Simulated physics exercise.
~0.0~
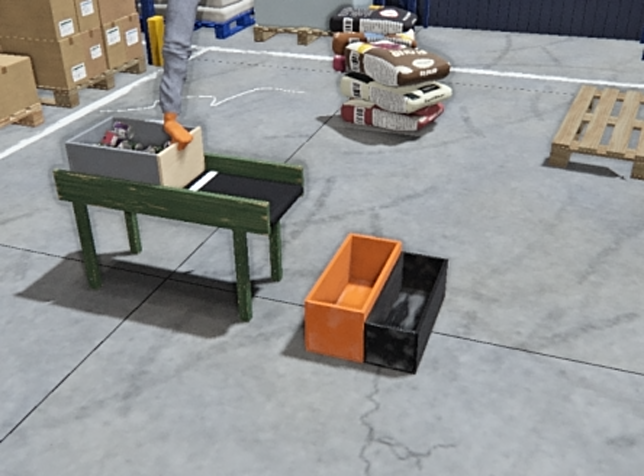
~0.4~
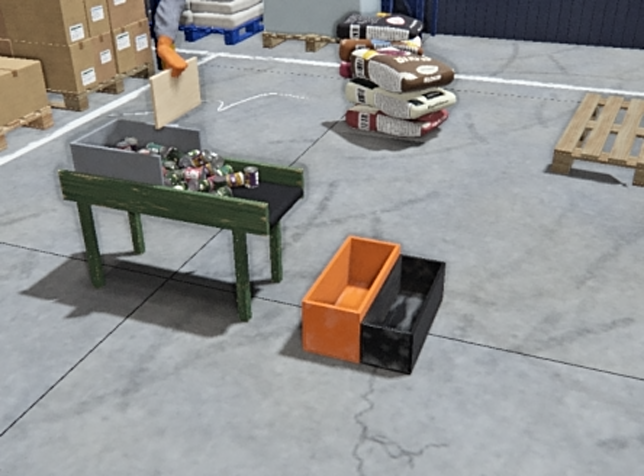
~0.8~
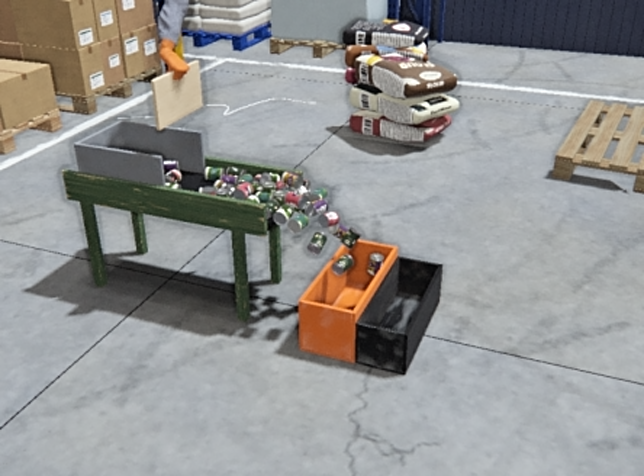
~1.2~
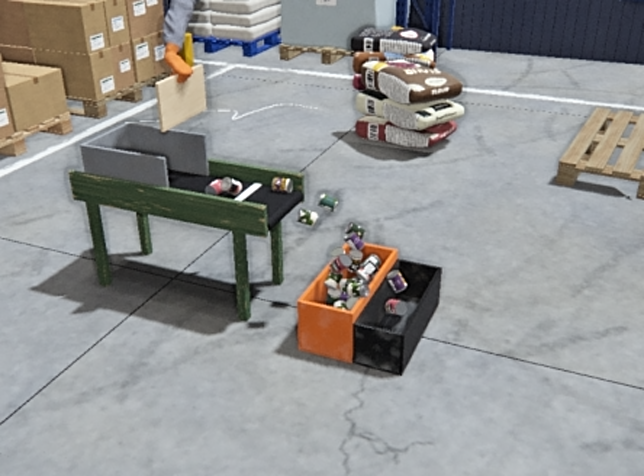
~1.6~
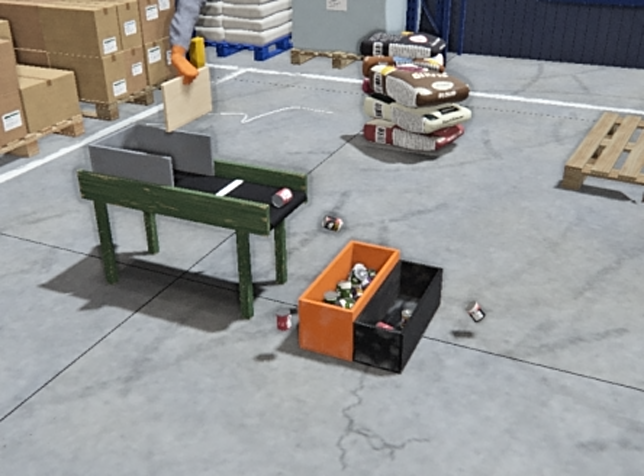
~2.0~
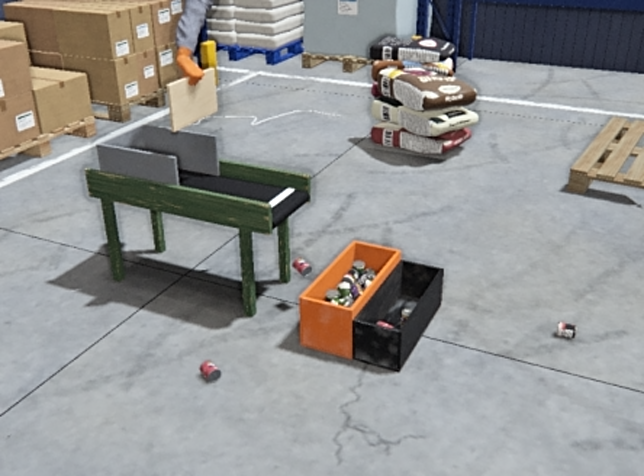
Small tins pour off a green-sided table with a black belt in a warehouse, seen from above at an angle, with an orange tub and a black bin side by side on the grey floor to the right. Stacked sacks, cartons and a pallet stand behind. An orange-gloved hand lifts a pale gate from the grey pen, and the tins spread along the belt as its white stripe moves right. They tumble off the end, mostly into the orange tub, while a few land in the black bin. Three miss and rest on the floor, two short of the tub and one beyond the bin, leaving the belt empty.
